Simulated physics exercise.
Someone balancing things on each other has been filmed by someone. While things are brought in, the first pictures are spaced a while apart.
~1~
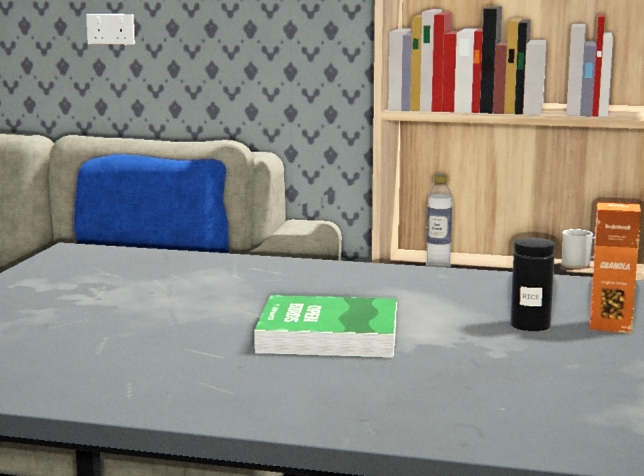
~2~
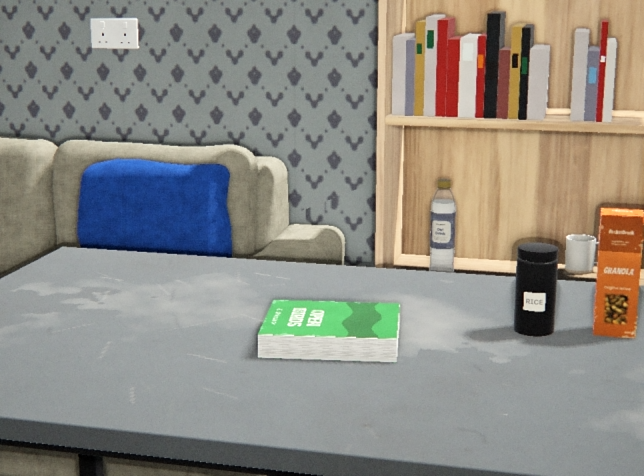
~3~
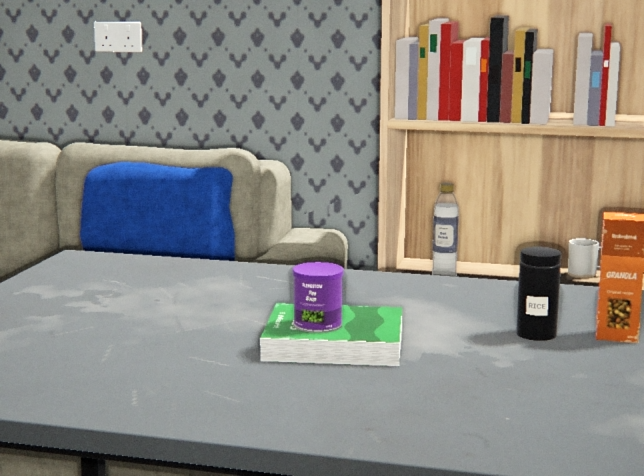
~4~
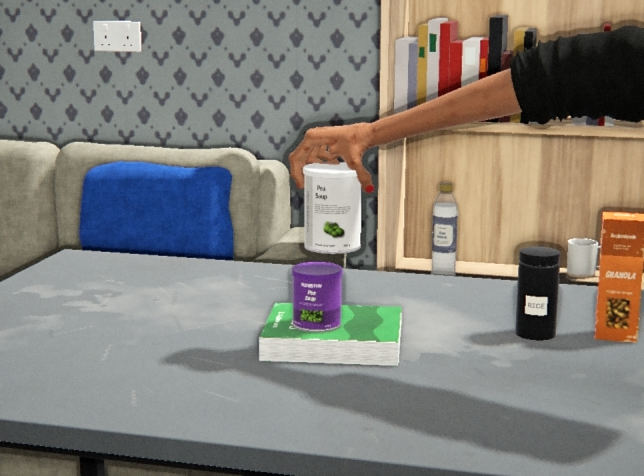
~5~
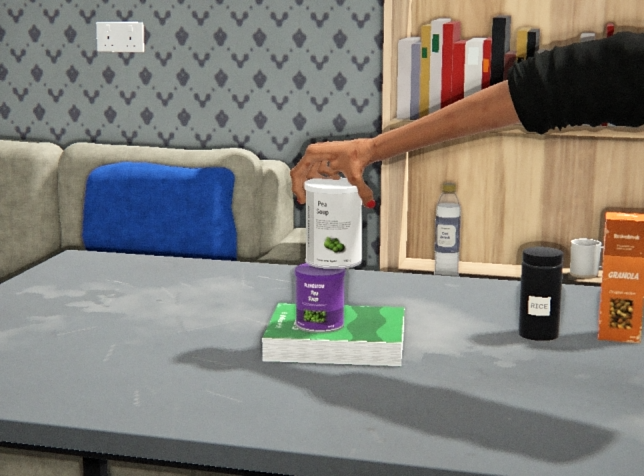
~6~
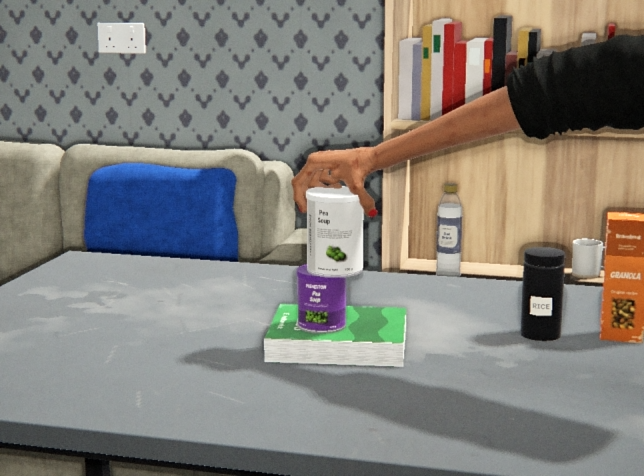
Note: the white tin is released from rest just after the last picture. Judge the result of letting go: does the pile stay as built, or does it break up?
Turns out it stands firm.
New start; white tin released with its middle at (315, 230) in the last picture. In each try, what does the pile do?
Afterwards the pile remains stable.
Then, 0.20 s after the last picture, nothing has stirred.
Then, 0.40 s after the last picture, white tin resting near (335, 232).
At rest, all 5 in place. Seen from the same camera at the end, white tin near (335, 232). The pile keeps its balance.
